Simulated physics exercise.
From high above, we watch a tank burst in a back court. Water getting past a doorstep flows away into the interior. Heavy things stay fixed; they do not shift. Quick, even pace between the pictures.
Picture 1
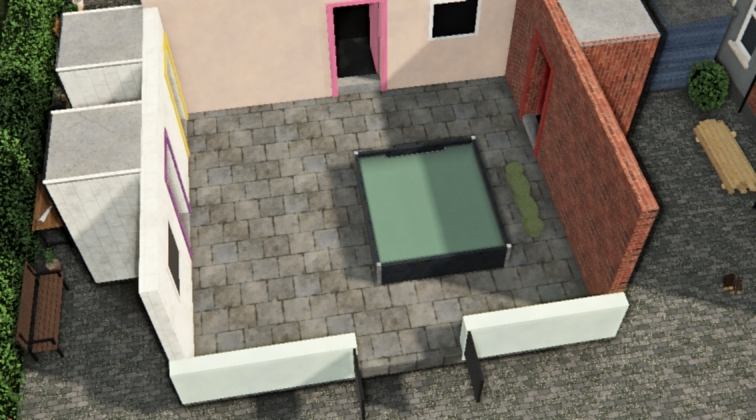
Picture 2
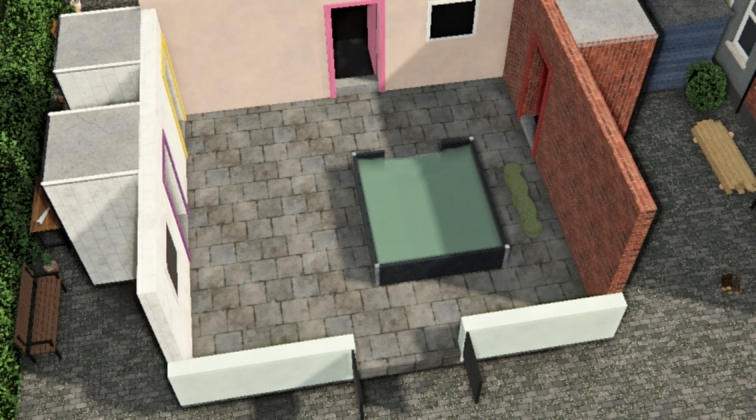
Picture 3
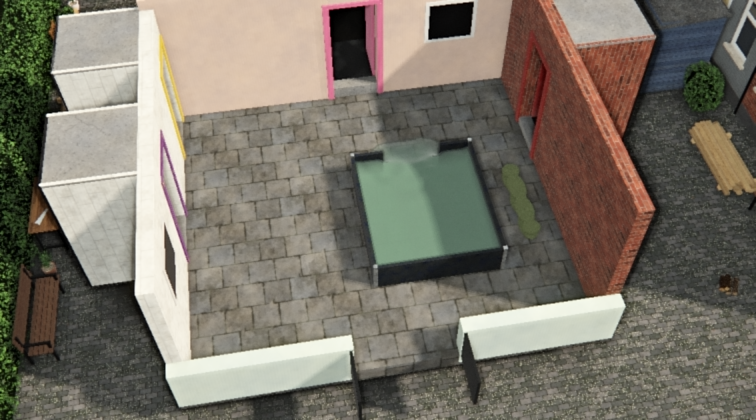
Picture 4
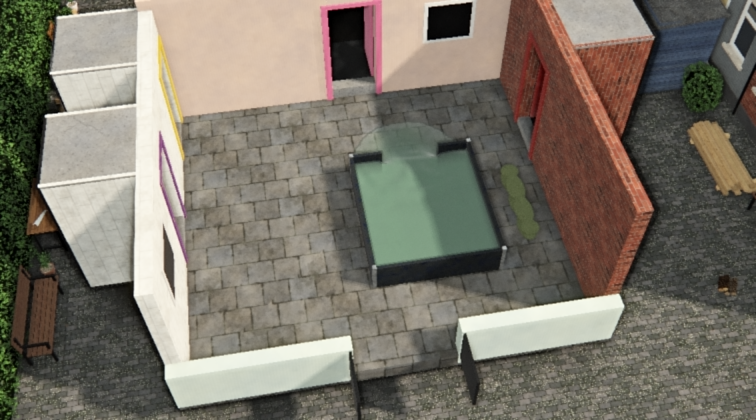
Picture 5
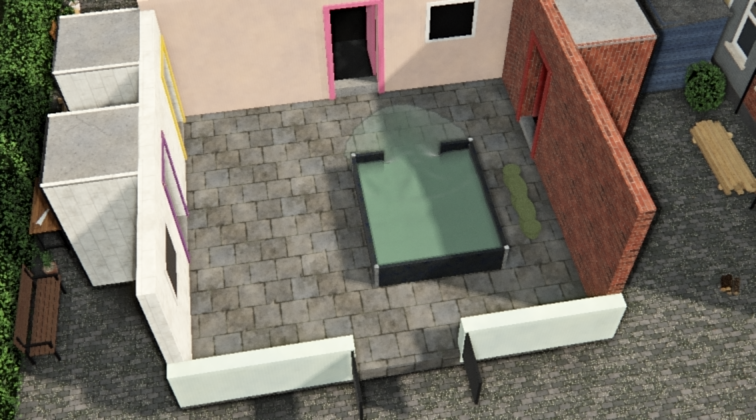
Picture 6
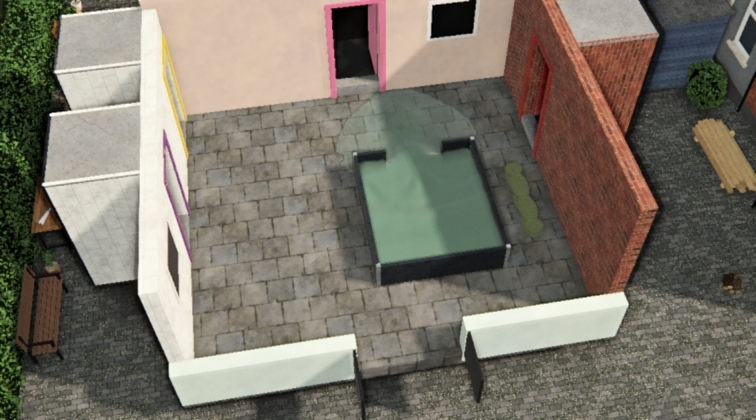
In a paved back court seen from high above, a square, dark-sided water tank filled with green water stands whole and still between the walls. A gap opens in its far side, and water pours out through it, spreading across the paving in a widening rounded sheet toward the pink-framed doorway.
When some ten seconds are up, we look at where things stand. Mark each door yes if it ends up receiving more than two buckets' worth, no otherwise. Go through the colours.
Red door - no, yellow door - yes, pink door - no, purple door - no.
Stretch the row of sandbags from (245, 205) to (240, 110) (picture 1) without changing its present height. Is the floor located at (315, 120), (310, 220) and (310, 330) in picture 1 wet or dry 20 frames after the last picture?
In turn: Submerged, spared, spared.
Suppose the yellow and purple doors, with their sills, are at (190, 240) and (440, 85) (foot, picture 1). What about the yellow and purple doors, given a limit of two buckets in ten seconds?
Result - yellow door remains within the limit; purple door exceeds the limit.
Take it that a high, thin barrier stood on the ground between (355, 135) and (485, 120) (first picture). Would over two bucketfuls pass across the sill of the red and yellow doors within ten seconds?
The red door ends up above and the yellow door ends up above.
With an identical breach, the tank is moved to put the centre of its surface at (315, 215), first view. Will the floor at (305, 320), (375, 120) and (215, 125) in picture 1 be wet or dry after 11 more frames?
Points in turn: Not reached; inundated; inundated.
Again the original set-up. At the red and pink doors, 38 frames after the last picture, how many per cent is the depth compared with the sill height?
Roughly 60 and 60 %.
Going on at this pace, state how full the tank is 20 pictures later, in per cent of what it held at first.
Close to 54 in a hundred.
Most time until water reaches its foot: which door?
My answer: The purple-painted one.
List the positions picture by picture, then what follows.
The water tank at (429, 201) is whole and still, in the first frame.
The front is at a hidden place, out from the gap on the water tank's far side, in the second frame.
Water pours out on the water tank's far side and has run to (379, 149), in the third frame.
The front is at (411, 125), out from the gap on the water tank's far side, in the fourth frame.
Water pours out on the water tank's far side and has run to (409, 107), in the fifth frame.
Water pours out on the water tank's far side and has run to (406, 90), in the sixth frame.
A moment on, water covers 15 % of the floor; the red door not reached, the yellow door not reached, the pink door wet at the sill, nothing in, the purple door not reached.
Next, water covers 20 % of the floor; the red door not reached, the yellow door not reached, the pink door wet at the sill, nothing in, the purple door not reached.
Then, water covers 40 % of the floor; the red door wet at the sill, nothing in, the yellow door under two buckets in, the pink door under two buckets in, the purple door not reached.
Later, water covers 60 % of the floor; the red door wet at the sill, nothing in, the yellow door far over two buckets in, the pink door under two buckets in, the purple door wet at the sill, nothing in.
In the end, water covers 95 % of the floor; the red door wet at the sill, nothing in, the yellow door far over two buckets in, the pink door under two buckets in, the purple door wet at the sill, nothing in.
